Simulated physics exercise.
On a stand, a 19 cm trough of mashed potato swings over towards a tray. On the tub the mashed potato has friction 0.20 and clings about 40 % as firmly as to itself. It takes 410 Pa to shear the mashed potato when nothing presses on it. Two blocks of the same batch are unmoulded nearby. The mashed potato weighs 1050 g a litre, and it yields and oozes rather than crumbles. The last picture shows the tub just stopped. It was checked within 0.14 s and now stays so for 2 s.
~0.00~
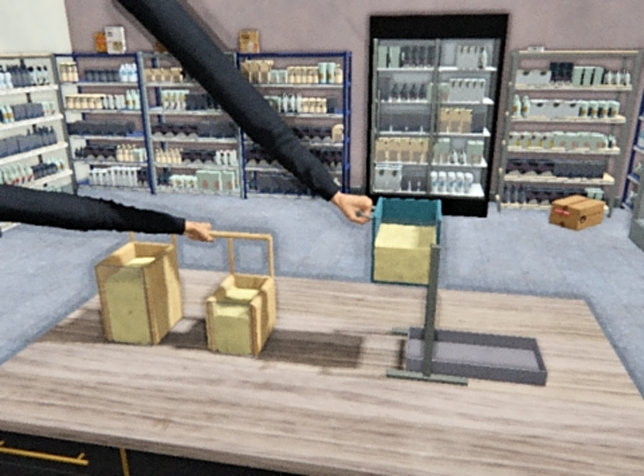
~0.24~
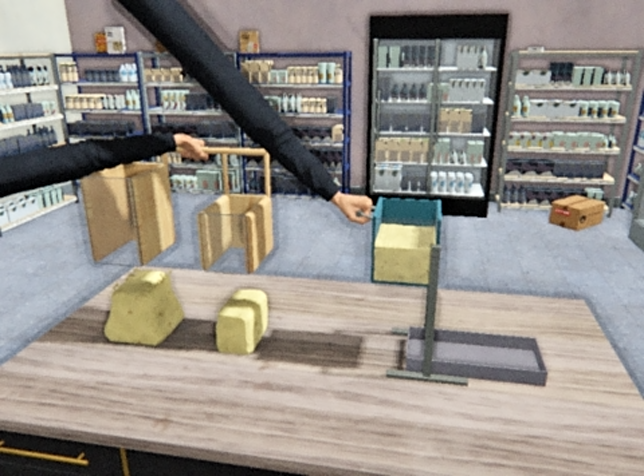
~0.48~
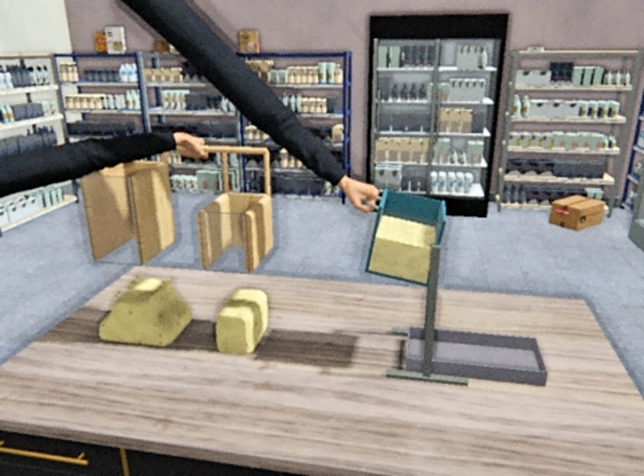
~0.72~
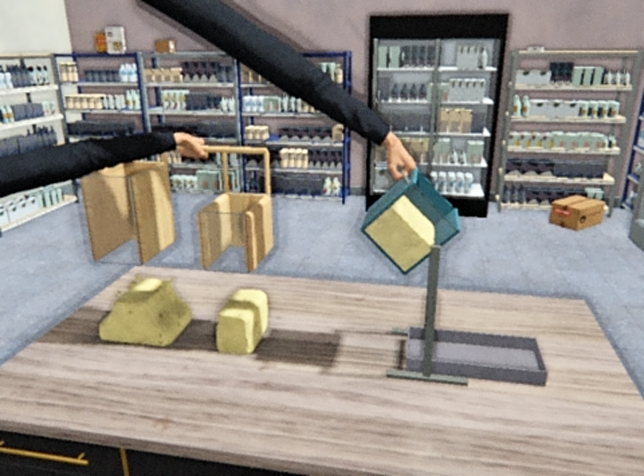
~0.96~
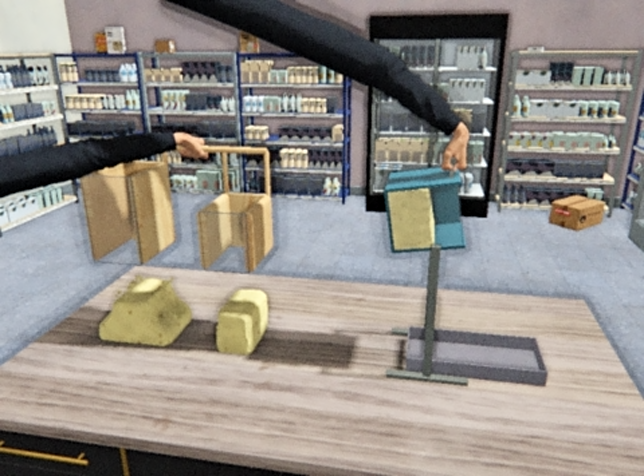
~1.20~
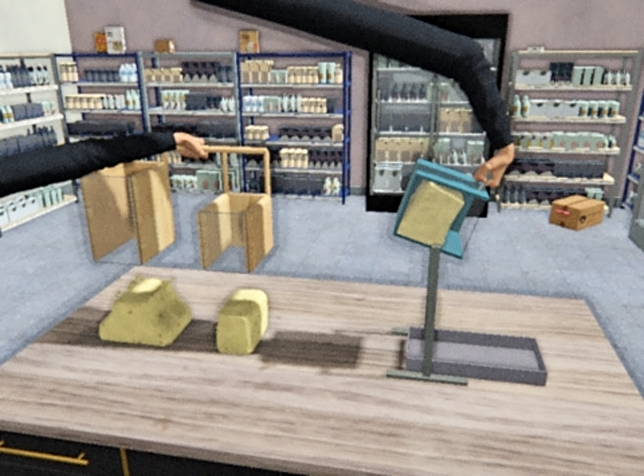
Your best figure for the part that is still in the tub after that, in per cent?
Expect roughly 0 %.
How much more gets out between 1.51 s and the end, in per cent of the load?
About 45 %.
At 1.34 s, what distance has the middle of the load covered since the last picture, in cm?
Roughly 6 cm.
By 1.34 s, the tub is at 107 degrees and holds 98 %.
By 1.51 s, the tub is at 107 degrees and holds 45 %.
By 1.68 s, the tub is at 107 degrees and holds 0 %.
By 1.85 s, the tub is at 107 degrees and holds 0 %.
By 3.20 s, at the end, the tub is at 107 degrees and holds 0 %.
